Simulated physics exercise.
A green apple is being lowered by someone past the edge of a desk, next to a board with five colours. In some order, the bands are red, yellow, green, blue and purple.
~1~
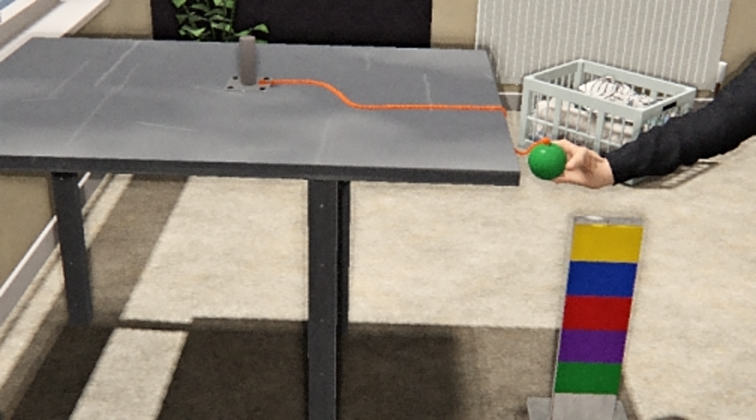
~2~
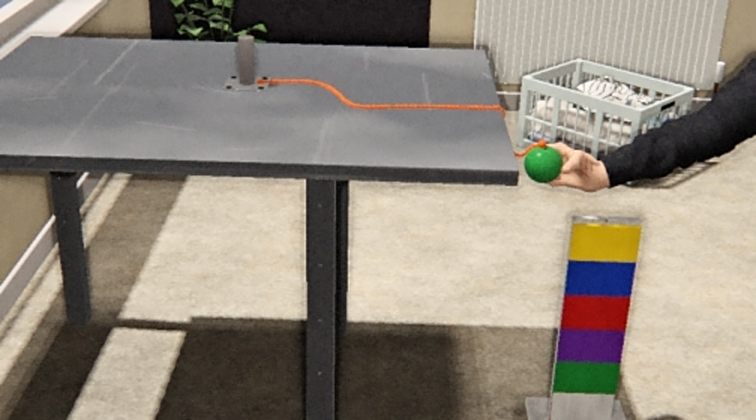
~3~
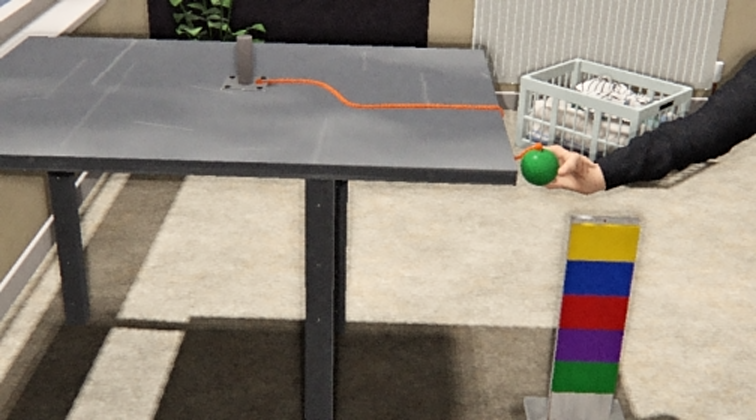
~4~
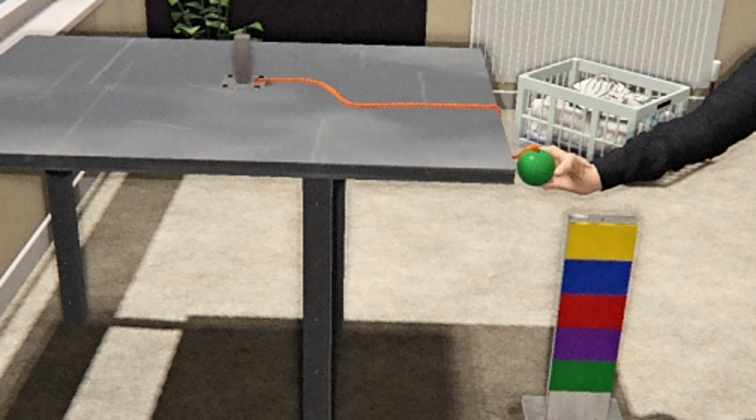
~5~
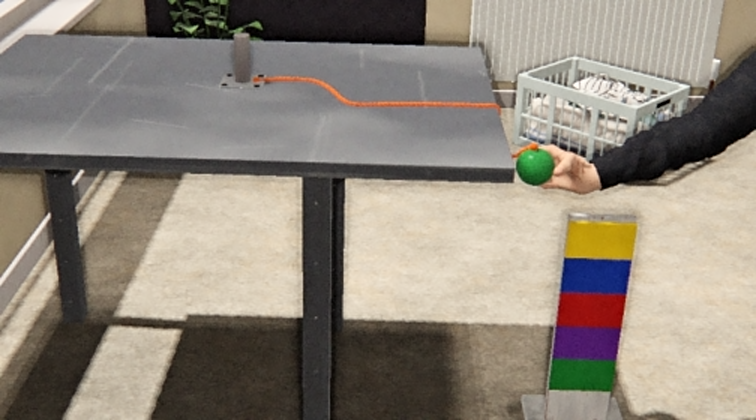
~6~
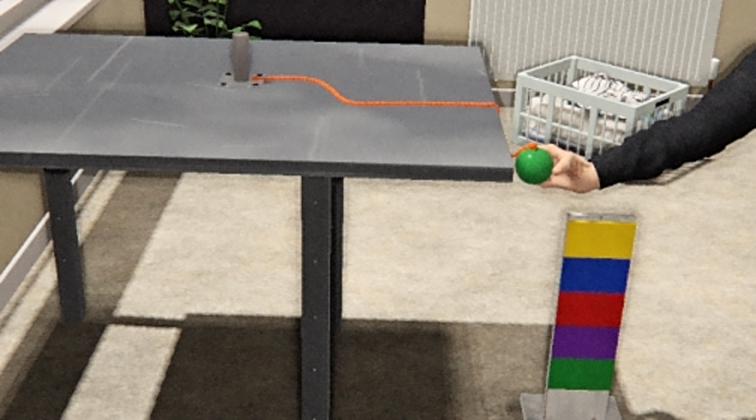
To begin with, a hand at the right holds a green ball just off the edge of a dark table, with an orange cord running from it to a small post on the tabletop. The hand then shifts the ball very slightly left, and afterwards hardly anything moves above the striped, multicoloured stand.
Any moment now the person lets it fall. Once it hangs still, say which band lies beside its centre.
It is the yellow band.
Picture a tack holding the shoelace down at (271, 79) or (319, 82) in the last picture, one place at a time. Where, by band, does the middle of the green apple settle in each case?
Each in turn comes out as yellow, yellow.
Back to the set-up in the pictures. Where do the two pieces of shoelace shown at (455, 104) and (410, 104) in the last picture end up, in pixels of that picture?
First: (492, 102). Second: (449, 96).
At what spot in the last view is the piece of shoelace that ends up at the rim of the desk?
That point sits at about (461, 104).
Soon after, apple near (503, 222); level with yellow.
Then, apple near (477, 216); level with yellow.
Further on, apple near (472, 231); level with yellow.
At rest, apple near (484, 233); level with yellow. The yellow one.
